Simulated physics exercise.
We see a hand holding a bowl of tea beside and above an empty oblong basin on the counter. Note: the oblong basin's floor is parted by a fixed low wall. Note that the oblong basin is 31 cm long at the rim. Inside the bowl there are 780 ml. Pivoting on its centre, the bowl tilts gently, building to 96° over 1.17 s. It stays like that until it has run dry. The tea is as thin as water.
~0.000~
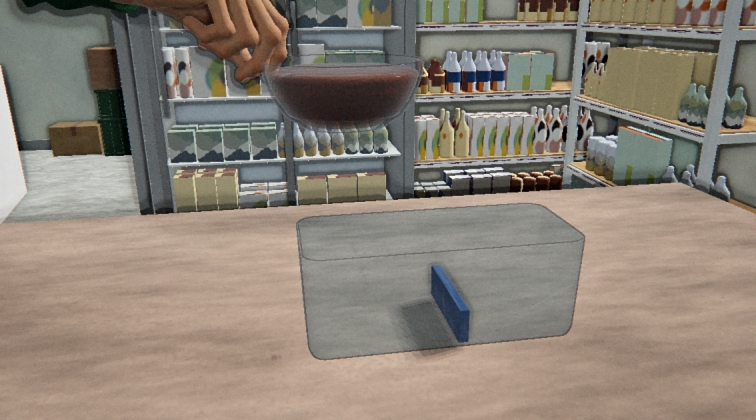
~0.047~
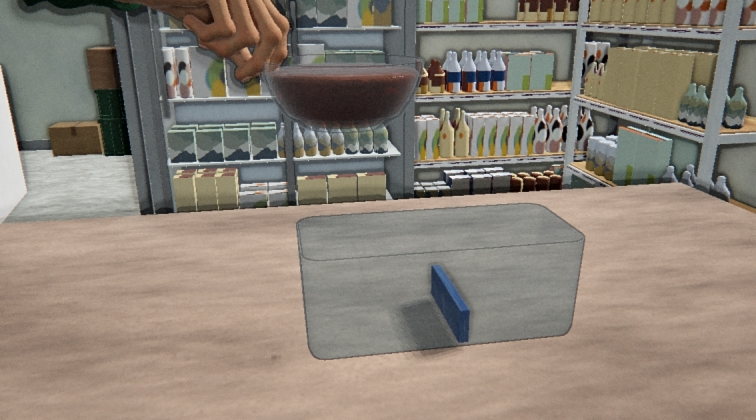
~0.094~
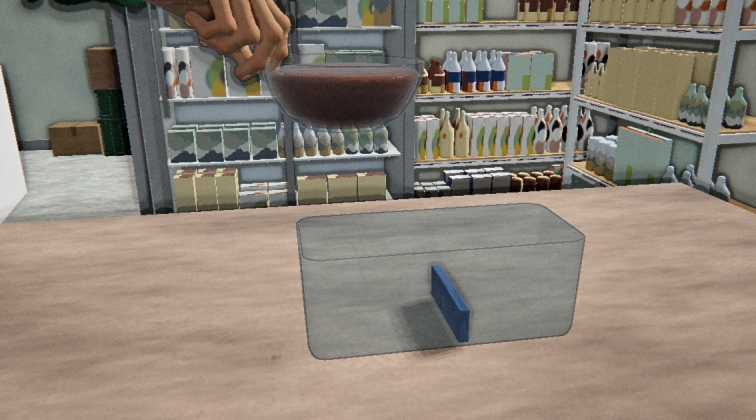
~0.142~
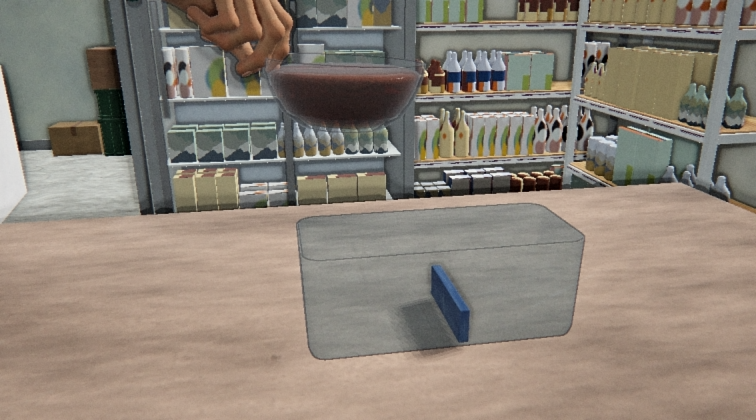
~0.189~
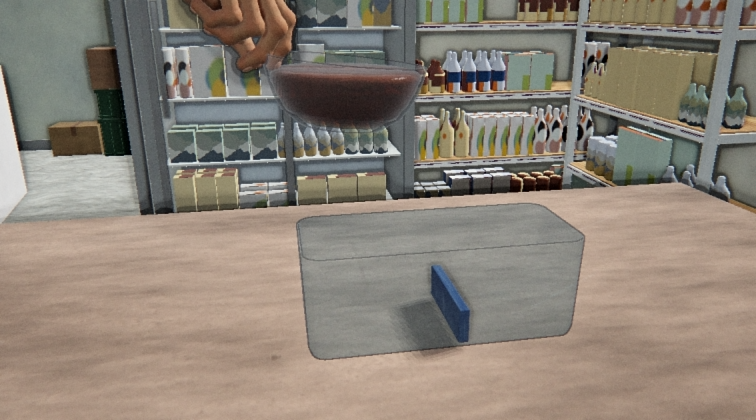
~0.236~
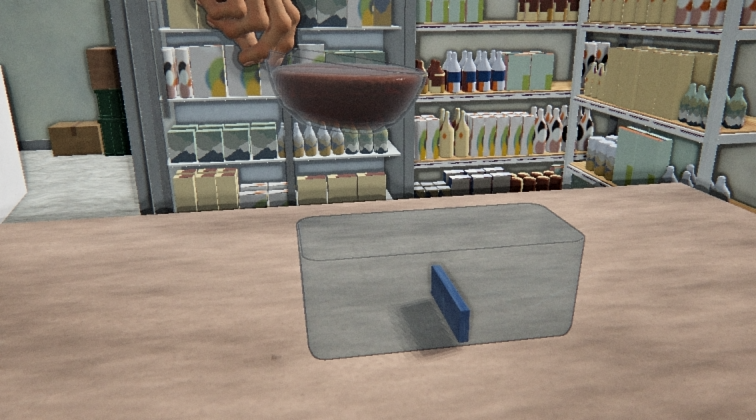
In a shop storeroom, a hand gently tilting a glass bowl of tea rightward above an empty clear basin on the counter.
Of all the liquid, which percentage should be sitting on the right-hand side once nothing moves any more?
Around 69 per cent should be sitting there.
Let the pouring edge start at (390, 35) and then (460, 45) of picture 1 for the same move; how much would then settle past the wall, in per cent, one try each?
Try 1: Approx. 60 %; try 2: Approx. 85 %.
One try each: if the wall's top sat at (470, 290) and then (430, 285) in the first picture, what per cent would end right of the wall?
I'd put it at about 50 per cent for the first and about 85 per cent for the second.
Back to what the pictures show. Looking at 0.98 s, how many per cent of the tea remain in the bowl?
Close to 3 percent of the whole amount.
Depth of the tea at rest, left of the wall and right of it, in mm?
I'd say close to 12 mm on the left, close to 34 mm on the right.
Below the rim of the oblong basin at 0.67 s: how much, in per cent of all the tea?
Near 16 in a hundred.
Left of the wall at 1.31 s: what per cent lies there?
I'd say near 28 percent.
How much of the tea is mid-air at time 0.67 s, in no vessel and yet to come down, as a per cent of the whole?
I'd say close to 38 per cent.
Then, 0.67 s in, the tilt is 58° and 45 per cent is still to pour, 2 is left of the wall and 15 right of it.
Then, 0.98 s in, the tilt is 90° and 3 per cent is still to pour, 16 is left of the wall and 72 right of it.
Then, 1.31 s in, the tilt is 96° and 0 per cent is still to pour, 27 is left of the wall and 71 right of it.
Then, 1.67 s in, the tilt is 96° and 0 per cent is still to pour, 29 is left of the wall and 69 right of it.
Finally, 29 per cent lies left of the wall, 69 right of it and 2 outside.
